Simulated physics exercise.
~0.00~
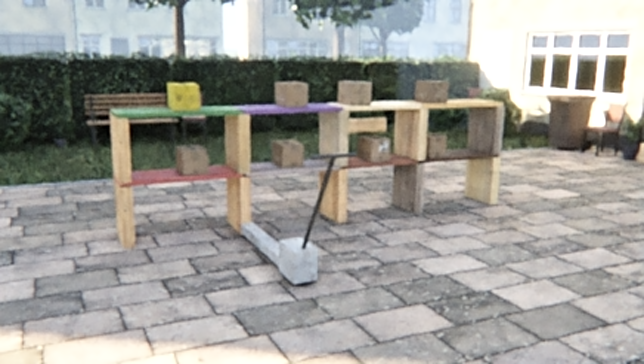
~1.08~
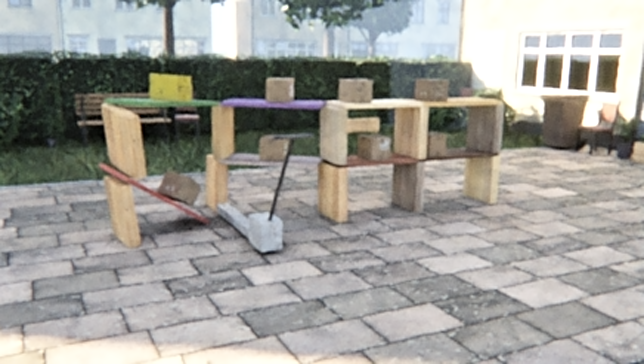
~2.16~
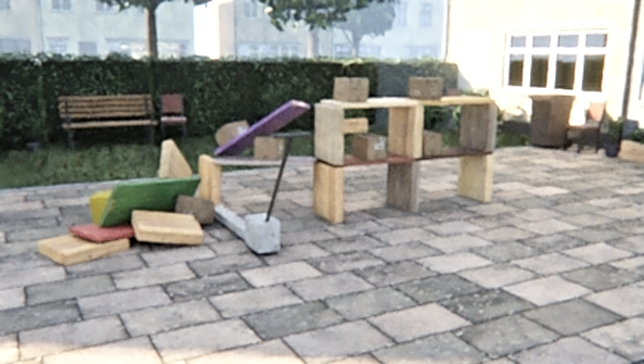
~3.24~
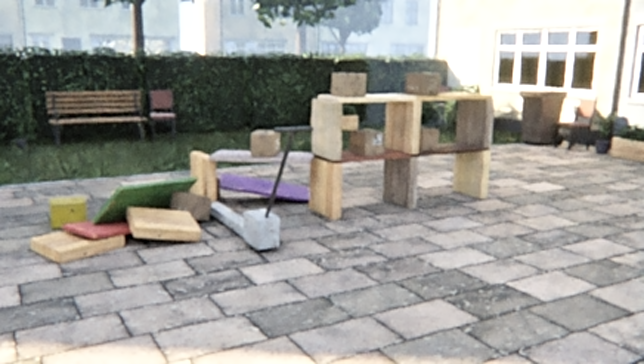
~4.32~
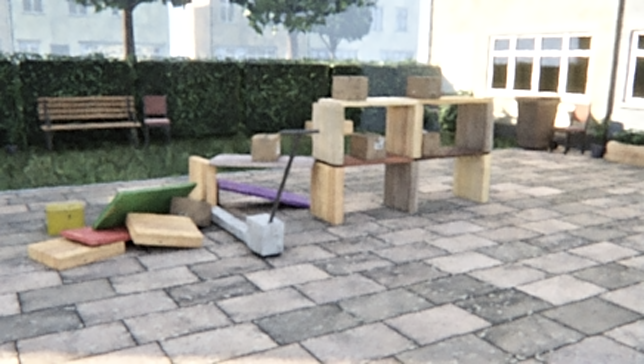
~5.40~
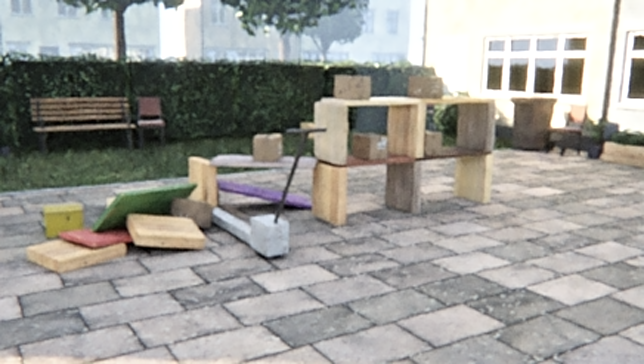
A small grey jack slid in low and knocked away an upright of the two-tiered board shelving, so the red board tipped down, then the green and purple boards and yellow carton fell, leaving the left side heaped on the paving and the right side standing.
